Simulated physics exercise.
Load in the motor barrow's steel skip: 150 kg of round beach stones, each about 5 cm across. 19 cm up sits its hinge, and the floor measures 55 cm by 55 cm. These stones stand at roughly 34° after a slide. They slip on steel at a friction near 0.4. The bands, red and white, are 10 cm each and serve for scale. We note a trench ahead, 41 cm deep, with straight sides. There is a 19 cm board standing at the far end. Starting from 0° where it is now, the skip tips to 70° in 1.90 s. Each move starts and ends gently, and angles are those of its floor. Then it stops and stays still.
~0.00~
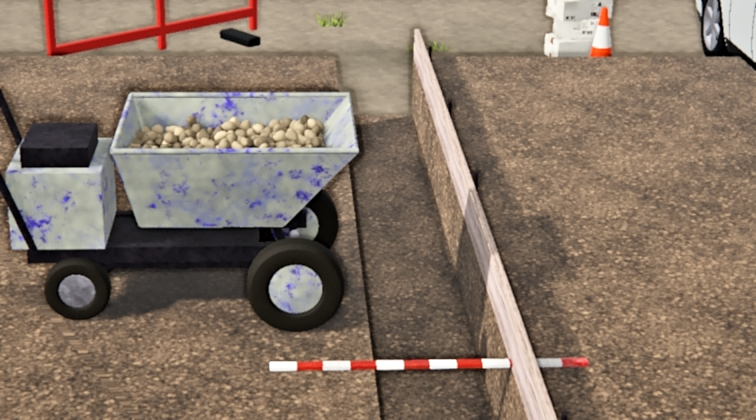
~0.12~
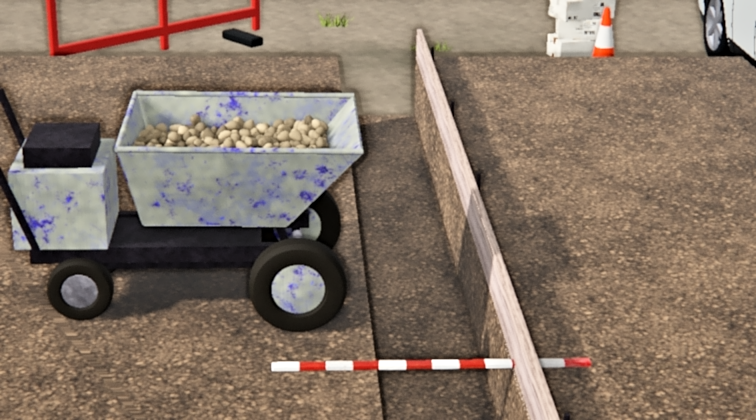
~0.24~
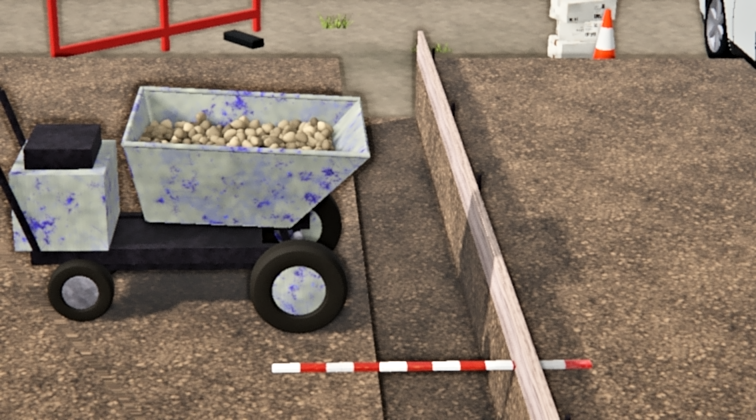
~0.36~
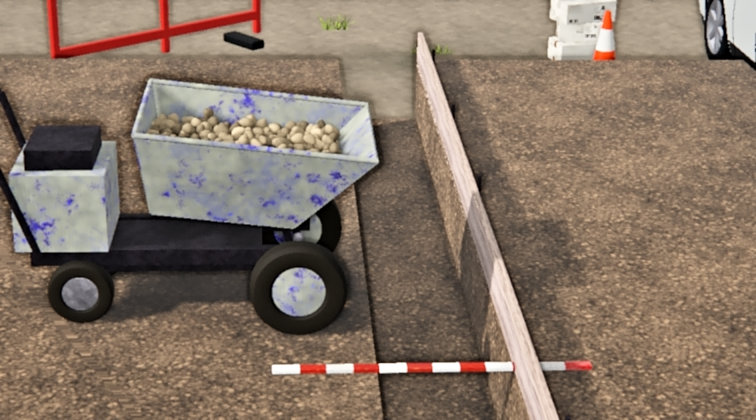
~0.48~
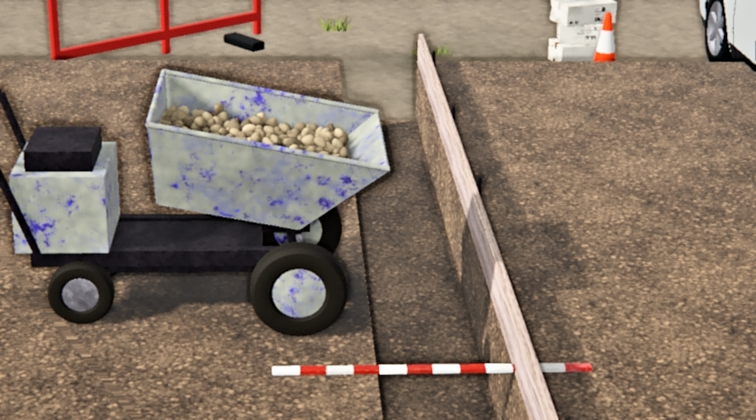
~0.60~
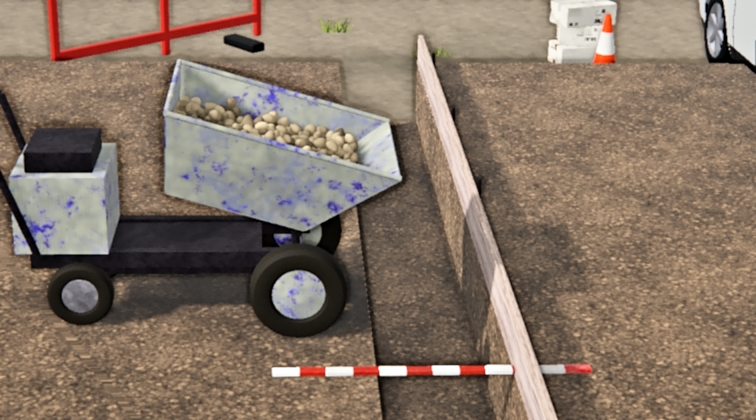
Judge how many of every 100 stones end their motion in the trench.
I would put it near 89 out of 100.
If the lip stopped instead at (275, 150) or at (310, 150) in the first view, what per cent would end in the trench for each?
Near 100 and near 100 percent.
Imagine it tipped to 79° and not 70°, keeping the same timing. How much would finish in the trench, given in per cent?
Roughly 95 percent.
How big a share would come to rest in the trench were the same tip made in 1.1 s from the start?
Then roughly 85 percent.
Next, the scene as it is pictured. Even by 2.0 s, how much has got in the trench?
About 50%.
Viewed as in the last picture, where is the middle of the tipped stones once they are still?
Somewhere near pixel (450, 372).
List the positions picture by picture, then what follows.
In the first frame, lip at (358, 151), floor tilted 0°, highest stones at (288, 132).
In the second frame, lip at (362, 152), floor tilted 1°, highest stones at (282, 130); the stones move at 0.1 m/s on average.
In the third frame, the skip is at 3°, its lip at (369, 156); the top of the load is at (226, 132); the stones move at 0.2 m/s on average.
In the fourth frame, lip at (378, 162), floor tilted 7°, highest stones at (180, 128); the stones move at 0.3 m/s on average.
In the fifth frame, lip at (389, 169), floor tilted 11°, highest stones at (185, 121); the stones move at 0.4 m/s on average.
In the sixth frame, lip at (401, 179), floor tilted 17°, highest stones at (191, 112); the stones move at 0.4 m/s on average.
After 1.4 s the floor is at 59°; 100 % in the skip; the foremost stones are at (462, 242).
After 2.0 s the floor is at 70°; 41 % in the skip, 49 % in the trench, 10 % past the trench; the foremost stones are at (600, 305).
After 2.3 s the floor is at 70°; 14 % in the skip, 75 % in the trench, 11 % past the trench; the foremost stones are at (658, 294).
After 4.3 s the floor is at 70°; 0 % in the skip, 89 % in the trench, 11 % past the trench; the foremost stones are at (679, 288).
